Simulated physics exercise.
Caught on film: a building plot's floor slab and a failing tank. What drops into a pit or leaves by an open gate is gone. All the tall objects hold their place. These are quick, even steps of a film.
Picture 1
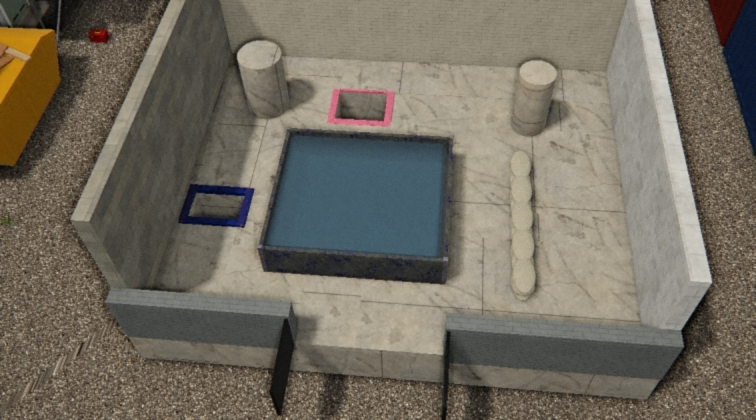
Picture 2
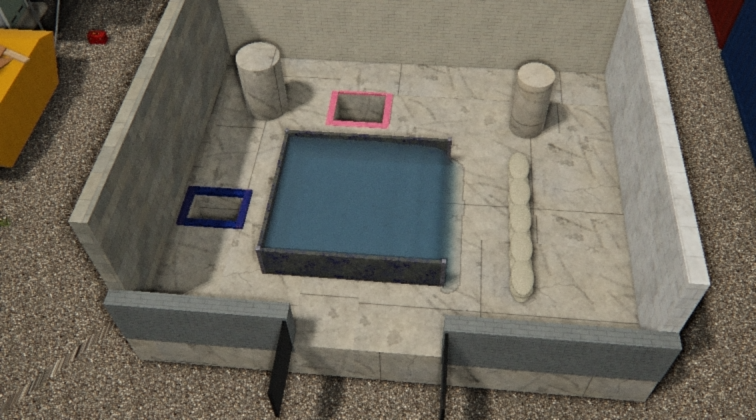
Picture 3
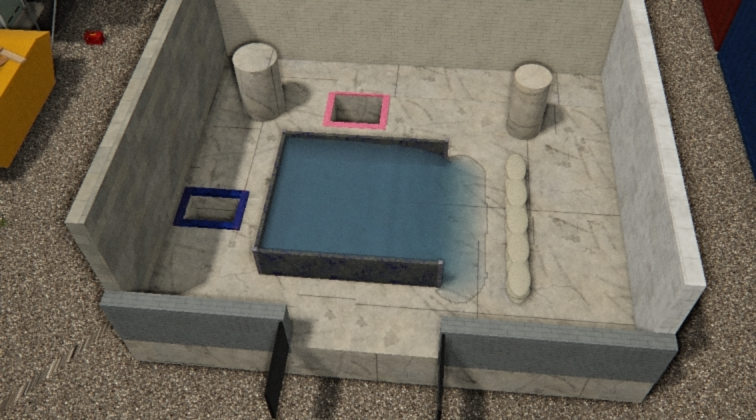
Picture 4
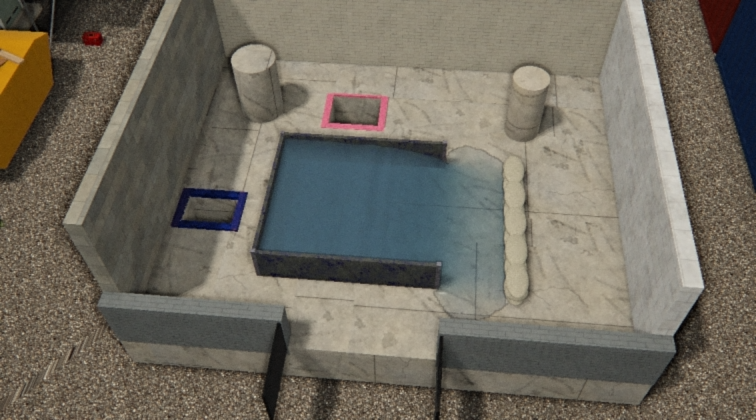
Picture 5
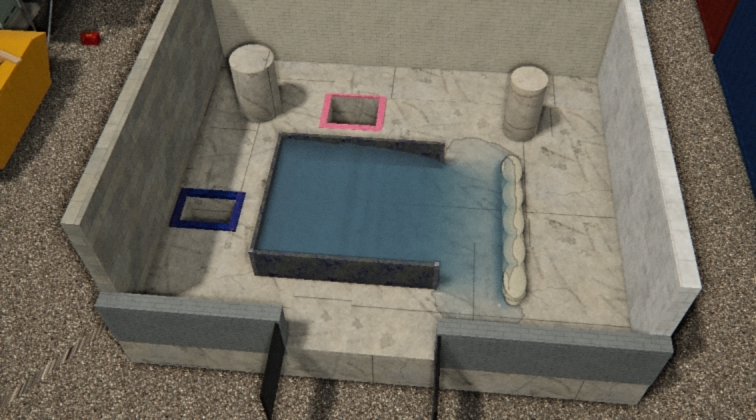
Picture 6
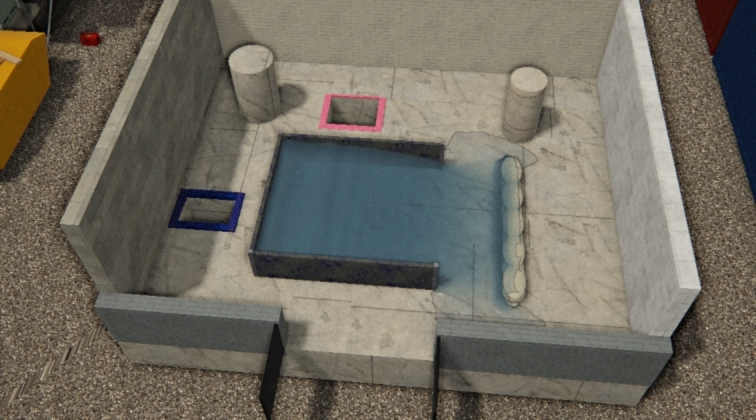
A square tank of blue water sits at the centre of a walled, pale marble-like floor slab, seen from high above its open front gate. A blue-edged pit lies left, a pink-edged one behind, two pale columns at the back, and a row of whitish sacks right. The tank's right side gives way and water spreads rightward to the sacks, as the view drifts very slightly.
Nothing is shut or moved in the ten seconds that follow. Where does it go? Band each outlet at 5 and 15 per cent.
The gate takes between 5 and 15 %; the pink pit takes between 5 and 15 %; the blue pit takes not even 5 %.
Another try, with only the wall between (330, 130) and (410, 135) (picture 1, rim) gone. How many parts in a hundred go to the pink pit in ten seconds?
In per cent: Pink 45.
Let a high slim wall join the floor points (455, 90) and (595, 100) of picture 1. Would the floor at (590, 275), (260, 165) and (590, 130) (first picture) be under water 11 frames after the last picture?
In turn: Wet, clear, flooded.
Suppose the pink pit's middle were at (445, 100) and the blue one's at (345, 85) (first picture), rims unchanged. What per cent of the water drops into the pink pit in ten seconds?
Per cent: Pink 20.
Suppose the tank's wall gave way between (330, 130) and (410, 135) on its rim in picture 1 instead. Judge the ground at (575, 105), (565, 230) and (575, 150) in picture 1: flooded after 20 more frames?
In turn: Wet, dry, free of water.
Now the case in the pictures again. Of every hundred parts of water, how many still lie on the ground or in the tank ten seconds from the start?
About 84 per cent.
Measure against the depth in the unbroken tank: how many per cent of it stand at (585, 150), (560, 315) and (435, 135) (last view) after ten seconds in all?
Roughly 16, 20 and 12 per cent, in turn.
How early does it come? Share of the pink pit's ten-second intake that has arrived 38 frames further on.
I make it 30 per cent.
A moment on, water covers 25 % of the floor; the gate 0 %, the pink pit 0 %, the blue pit 0 %.
Next, water covers 45 % of the floor; the gate 0 %, the pink pit 0 %, the blue pit 0 %.
Then, water covers 60 % of the floor; the gate 2 %, the pink pit 0 %, the blue pit 0 %.
Later, water covers 80 % of the floor; the gate 5 %, the pink pit 2 %, the blue pit 0 %.
In the end, water covers 95 % of the floor; the gate 8 %, the pink pit 7 %, the blue pit 1 %.
